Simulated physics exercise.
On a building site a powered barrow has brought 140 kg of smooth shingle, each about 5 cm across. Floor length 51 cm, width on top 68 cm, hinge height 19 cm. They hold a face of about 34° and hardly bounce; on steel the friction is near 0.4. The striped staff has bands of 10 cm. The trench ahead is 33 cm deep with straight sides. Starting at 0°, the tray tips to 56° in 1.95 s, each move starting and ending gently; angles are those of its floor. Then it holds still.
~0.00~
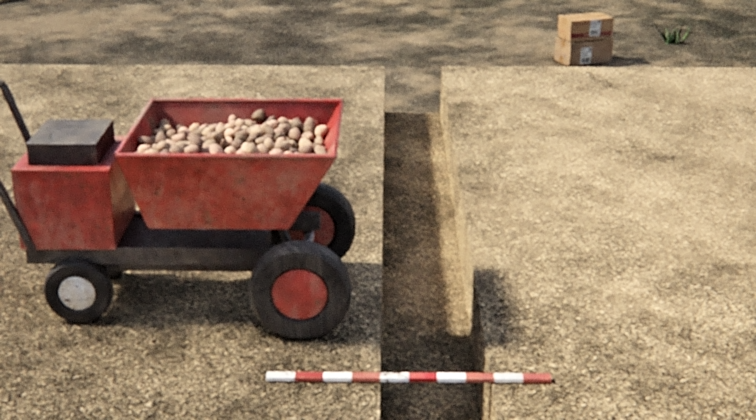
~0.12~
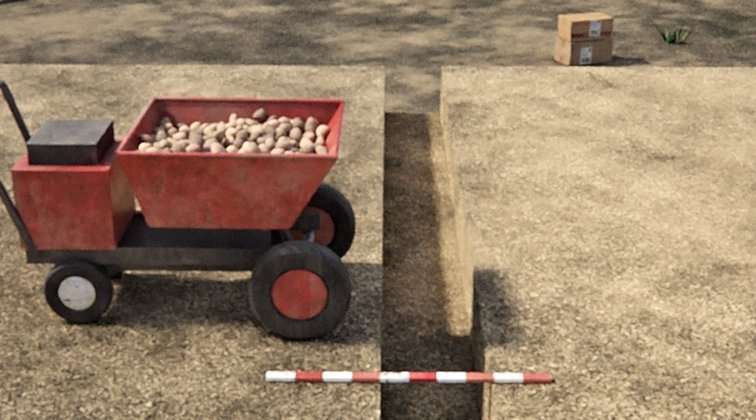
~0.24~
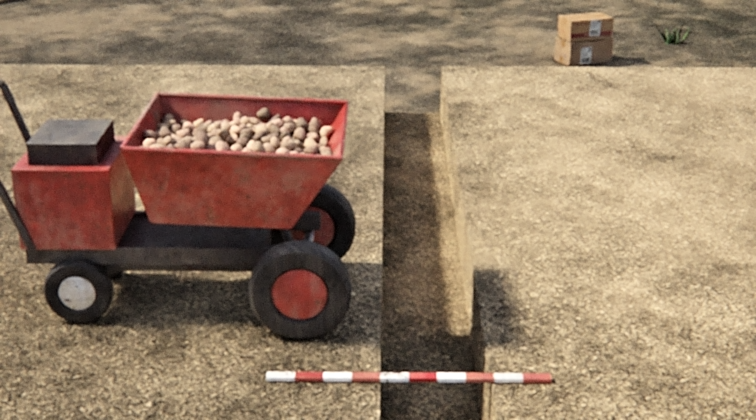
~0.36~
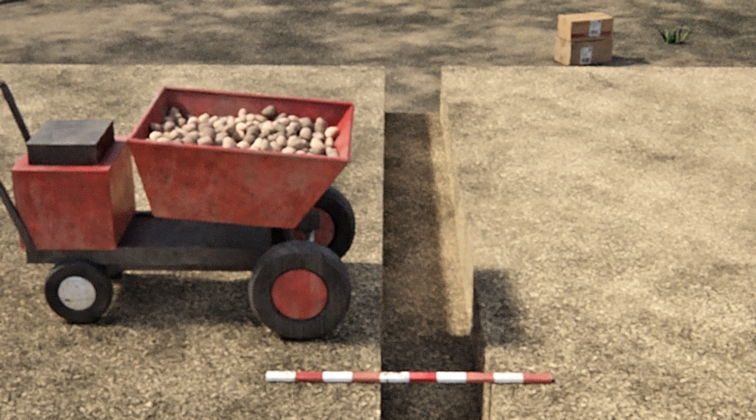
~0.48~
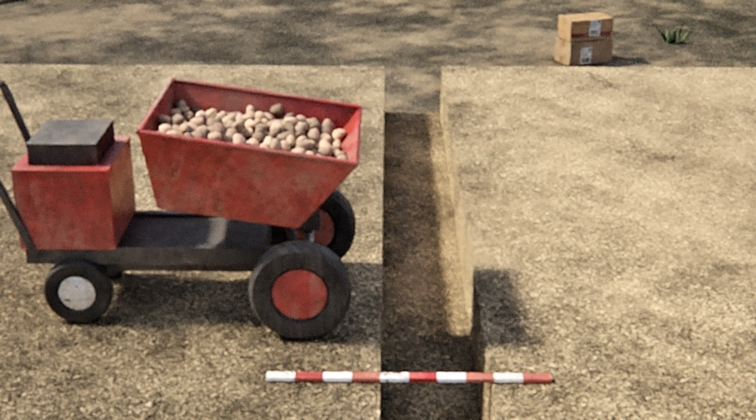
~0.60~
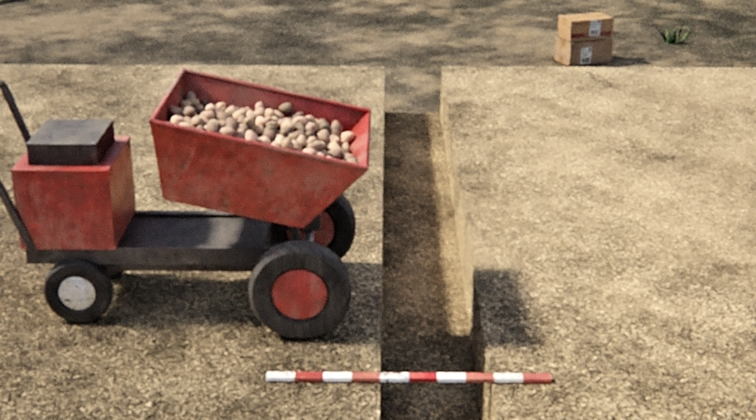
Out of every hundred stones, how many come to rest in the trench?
Some 30 per cent of it.
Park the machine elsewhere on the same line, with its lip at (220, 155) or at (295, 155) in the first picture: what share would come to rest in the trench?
First some 30, then 45 per cent.
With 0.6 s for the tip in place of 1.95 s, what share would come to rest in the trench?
It would be near 15 per cent.
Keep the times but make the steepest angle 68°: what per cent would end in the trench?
Then about 55 per cent.
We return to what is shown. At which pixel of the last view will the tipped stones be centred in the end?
Around (460, 362).
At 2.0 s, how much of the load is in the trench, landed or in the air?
About 10 per cent by then.
After 1.5 s the floor is at 47°; 100 % in the tray; the foremost stones are at (428, 200).
After 2.0 s the floor is at 56°; 86 % in the tray, 9 % in the trench, 6 % past the trench; the foremost stones are at (534, 294).
After 2.4 s the floor is at 56°; 72 % in the tray, 15 % in the trench, 13 % past the trench; the foremost stones are at (596, 308).
After 4.3 s the floor is at 56°; 54 % in the tray, 30 % in the trench, 16 % past the trench; the foremost stones are at (633, 296).
